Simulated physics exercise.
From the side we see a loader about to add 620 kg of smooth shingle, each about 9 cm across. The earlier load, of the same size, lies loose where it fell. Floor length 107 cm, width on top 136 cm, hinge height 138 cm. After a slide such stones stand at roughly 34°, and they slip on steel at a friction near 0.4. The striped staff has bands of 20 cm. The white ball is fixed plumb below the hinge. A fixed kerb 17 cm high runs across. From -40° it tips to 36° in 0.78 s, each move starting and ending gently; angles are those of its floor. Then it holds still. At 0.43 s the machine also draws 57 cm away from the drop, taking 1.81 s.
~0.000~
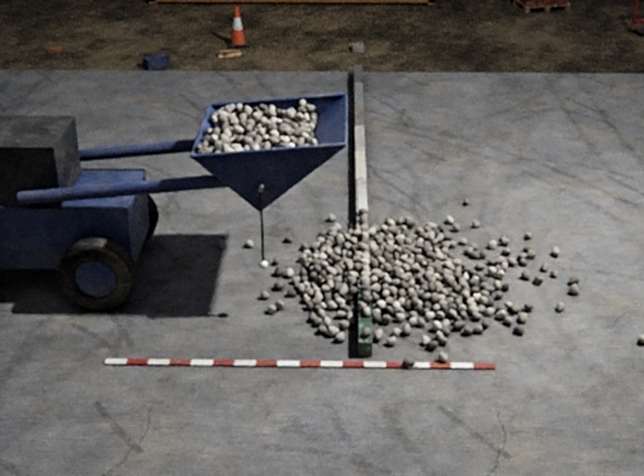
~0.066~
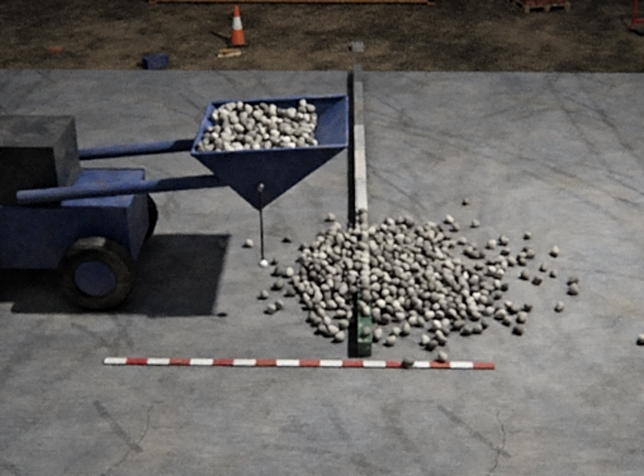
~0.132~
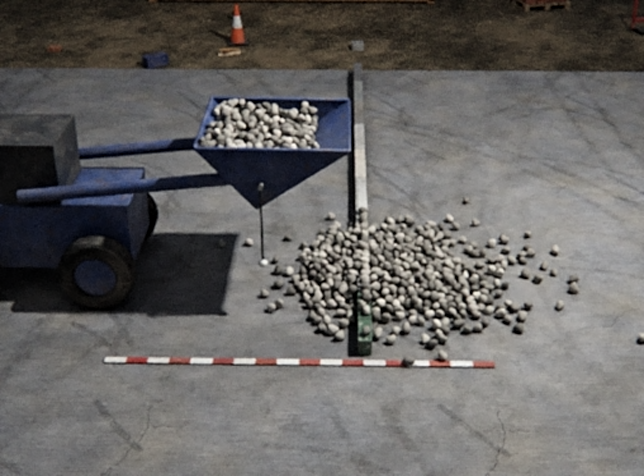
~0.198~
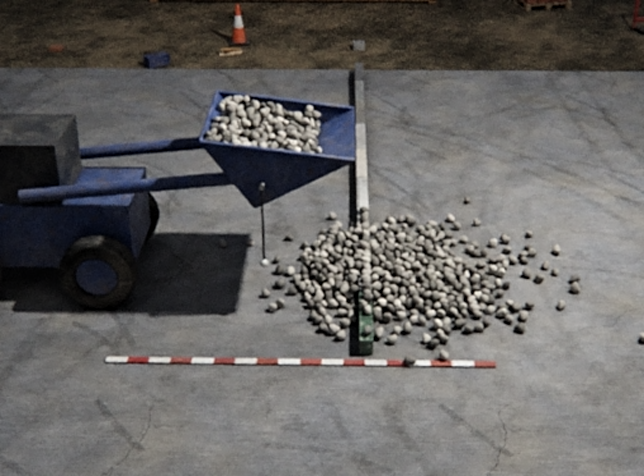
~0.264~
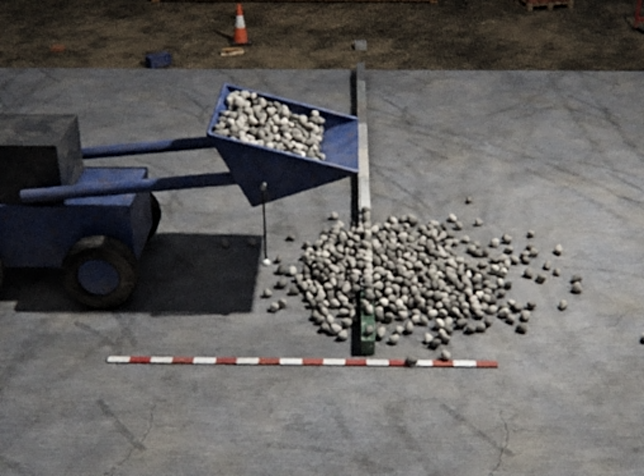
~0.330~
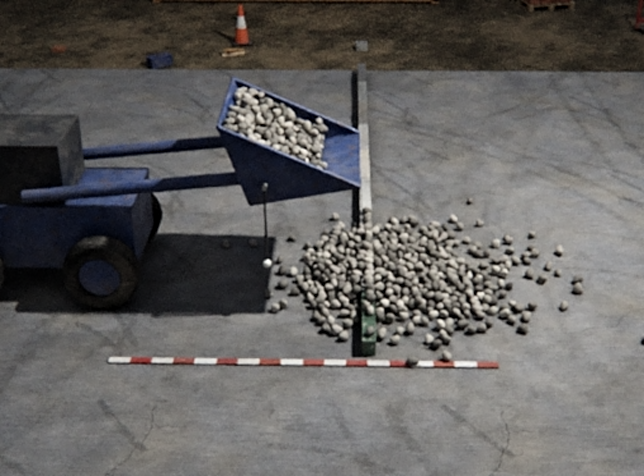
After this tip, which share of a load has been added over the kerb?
Close to 36 parts in a hundred.
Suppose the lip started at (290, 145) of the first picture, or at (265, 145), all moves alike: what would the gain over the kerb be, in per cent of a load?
About 0 and 0 per cent.
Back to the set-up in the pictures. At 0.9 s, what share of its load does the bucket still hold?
Roughly 80 per cent is still inside.
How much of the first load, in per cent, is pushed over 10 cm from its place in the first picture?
About 20 per cent.
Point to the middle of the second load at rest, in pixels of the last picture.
Their middle is at about (349, 264).
After 0.6 s the floor is at 24°; in per cent of one load, 100 in the bucket, 34 on this side of the kerb, 66 over the kerb; the foremost stones are at (569, 278).
After 0.9 s the floor is at 36°; in per cent of one load, 80 in the bucket, 54 on this side of the kerb, 66 over the kerb; the foremost stones are at (569, 278).
After 2.7 s the floor is at 36°; in per cent of one load, 0 in the bucket, 98 on this side of the kerb, 102 over the kerb; the foremost stones are at (573, 286).
After 5.5 s the floor is at 36°; in per cent of one load, 0 in the bucket, 98 on this side of the kerb, 102 over the kerb; the foremost stones are at (573, 286). Net gain over the kerb, 36.
